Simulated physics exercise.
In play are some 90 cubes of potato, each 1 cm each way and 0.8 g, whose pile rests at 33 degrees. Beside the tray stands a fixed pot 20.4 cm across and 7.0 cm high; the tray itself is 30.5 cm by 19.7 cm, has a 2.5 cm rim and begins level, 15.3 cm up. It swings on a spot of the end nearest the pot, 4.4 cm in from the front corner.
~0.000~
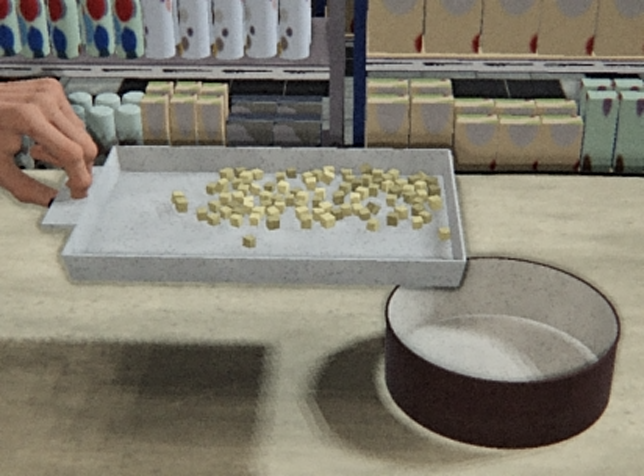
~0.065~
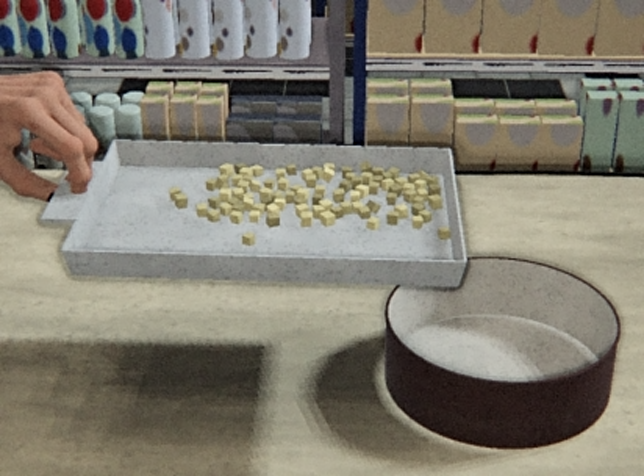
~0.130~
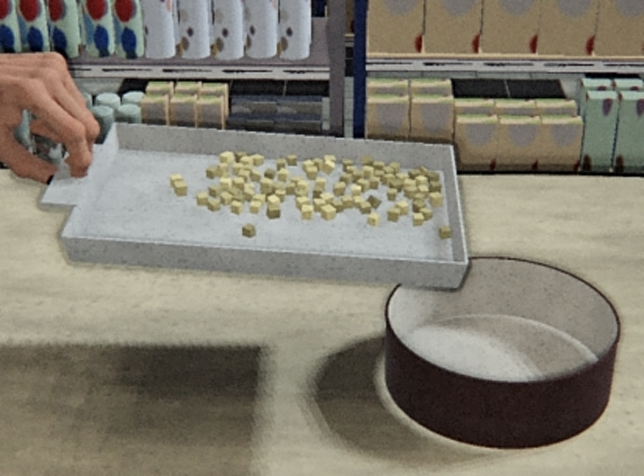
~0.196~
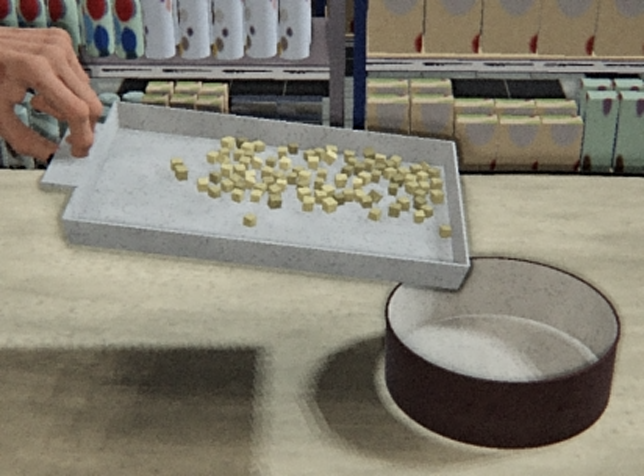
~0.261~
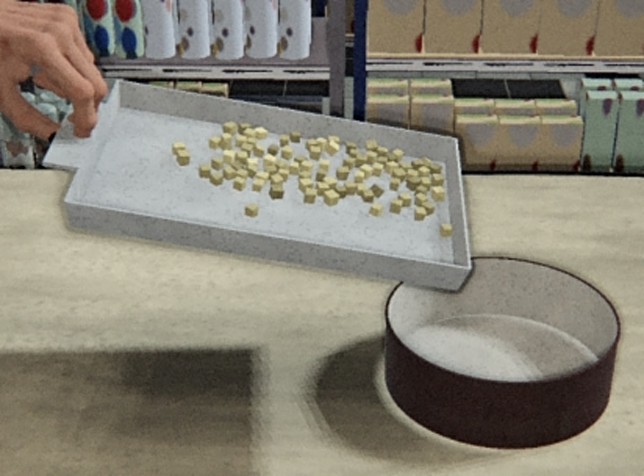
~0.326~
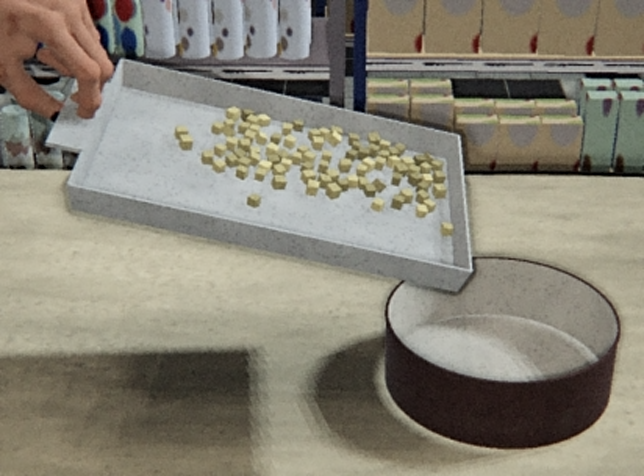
Shop counter with stocked shelves behind, a hand raising the left end of a tray of small yellowish cubes beside a round pot.
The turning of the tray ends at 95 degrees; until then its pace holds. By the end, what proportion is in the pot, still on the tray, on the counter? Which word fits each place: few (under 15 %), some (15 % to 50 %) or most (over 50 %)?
Pot gets most; tray gets few; counter gets some.
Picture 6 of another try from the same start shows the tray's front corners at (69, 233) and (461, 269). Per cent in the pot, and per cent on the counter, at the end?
Pot 20; counter 80.
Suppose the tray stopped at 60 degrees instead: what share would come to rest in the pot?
Share in the pot: Around 10 %.
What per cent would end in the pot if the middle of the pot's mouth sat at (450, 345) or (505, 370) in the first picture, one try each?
About 85 and 100 per cent.
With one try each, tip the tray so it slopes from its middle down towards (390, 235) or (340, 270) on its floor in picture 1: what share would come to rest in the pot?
Estimate: Some 95 % and some 15 % respectively.
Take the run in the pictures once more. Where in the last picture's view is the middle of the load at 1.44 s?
Load centre: About (476, 239) px.
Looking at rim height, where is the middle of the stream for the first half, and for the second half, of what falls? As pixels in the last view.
It passes about (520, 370) first and (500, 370) afterwards.
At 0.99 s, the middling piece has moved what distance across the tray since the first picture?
Displacement on the tray: Roughly 11 cm.
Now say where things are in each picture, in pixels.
In the first picture, tray tilt 0 degrees, front corners at (70, 252) and (459, 258); middle of the pieces at (320, 194); pot at (502, 314).
In the second picture, tray tilt 1 degrees, front corners at (69, 247) and (459, 258); middle of the pieces at (320, 191).
In the third picture, tray tilt 4 degrees, front corners at (69, 233) and (461, 260), lowest corner right front; middle of the pieces at (321, 184).
In the fourth picture, tray tilt 8 degrees, front corners at (70, 216) and (463, 262), lowest corner right front; middle of the pieces at (322, 175).
In the fifth picture, tray tilt 11 degrees, front corners at (73, 199) and (464, 264), lowest corner right front; middle of the pieces at (324, 166).
In the sixth picture, tray tilt 15 degrees, front corners at (76, 182) and (465, 266), lowest corner right front; middle of the pieces at (327, 157); pot at (502, 314). Its pace works out near 55 degrees a second.
Then, at 0.99 s, tilt 52 degrees; the tray holds 100 %, the pot 0 %.
After 1.44 s, tilt 78 degrees; the tray holds 75 %, the pot 10 %.
After 1.96 s, tilt 95 degrees; the tray holds 15 %, the pot 55 %.
By 3.5 s all is still; pot 65 %, tray 0 %, counter 35 %.
